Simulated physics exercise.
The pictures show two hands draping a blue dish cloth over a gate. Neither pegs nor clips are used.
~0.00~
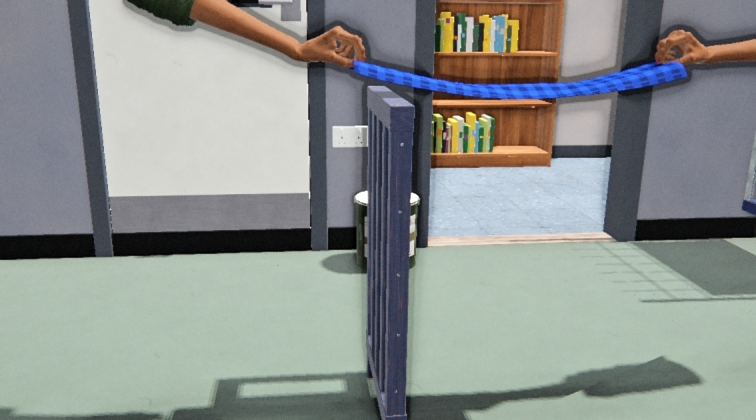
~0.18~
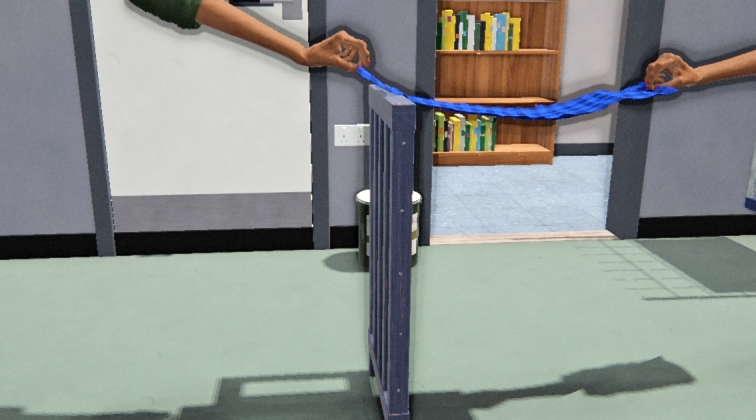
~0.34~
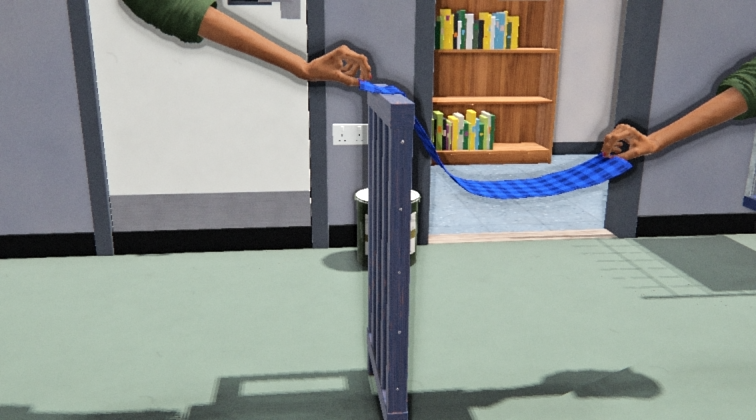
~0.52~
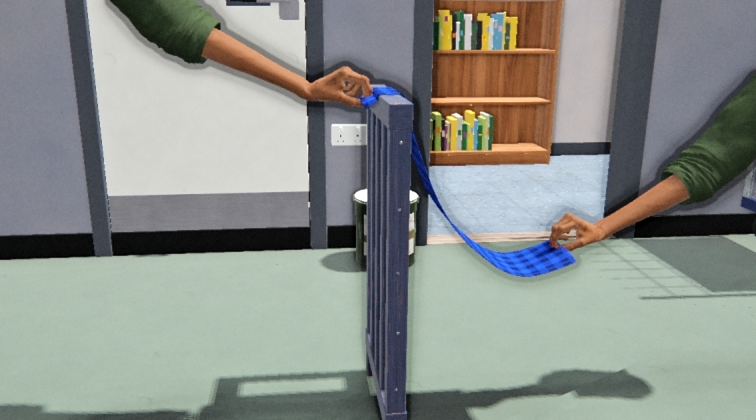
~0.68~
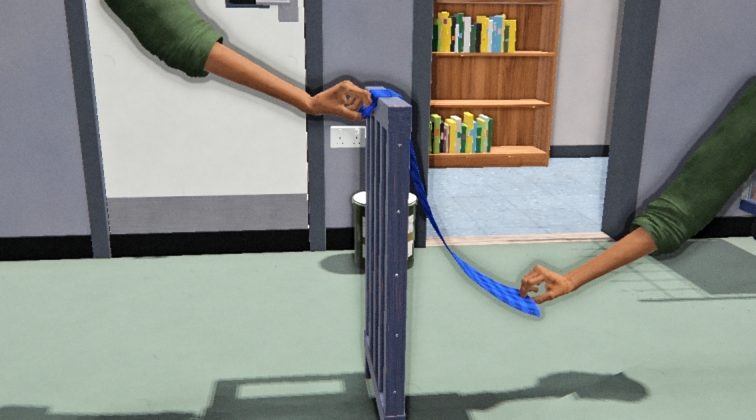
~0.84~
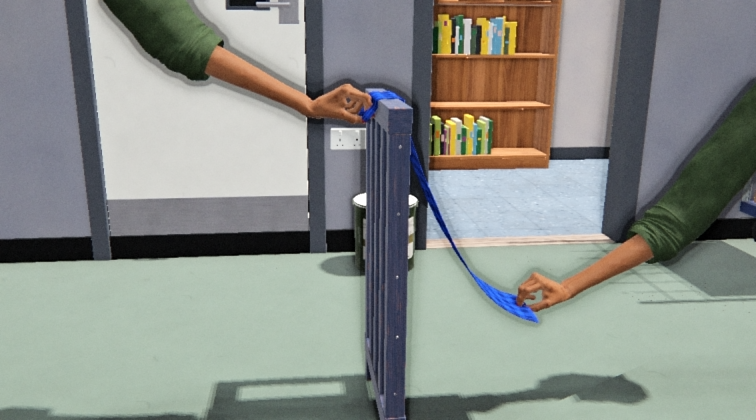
At the start, two hands hold a blue cloth stretched out above a gate, one hand at each end. The right hand lowers its end down and inward while the left hand dips slightly to the gate's top, leaving the cloth draped over it, with far more hanging on the right.
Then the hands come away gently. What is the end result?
It leaves on the right.
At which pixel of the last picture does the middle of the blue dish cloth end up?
Its centre ends up at (445, 411).
By 1.08 s, dish cloth sliding right.
By 1.28 s, dish cloth clear of the top and falling near (444, 371).
By 1.50 s, dish cloth in a heap on the floor near (444, 410).
When it is over, dish cloth in a heap on the floor near (444, 411). The blue dish cloth runs off to the right.
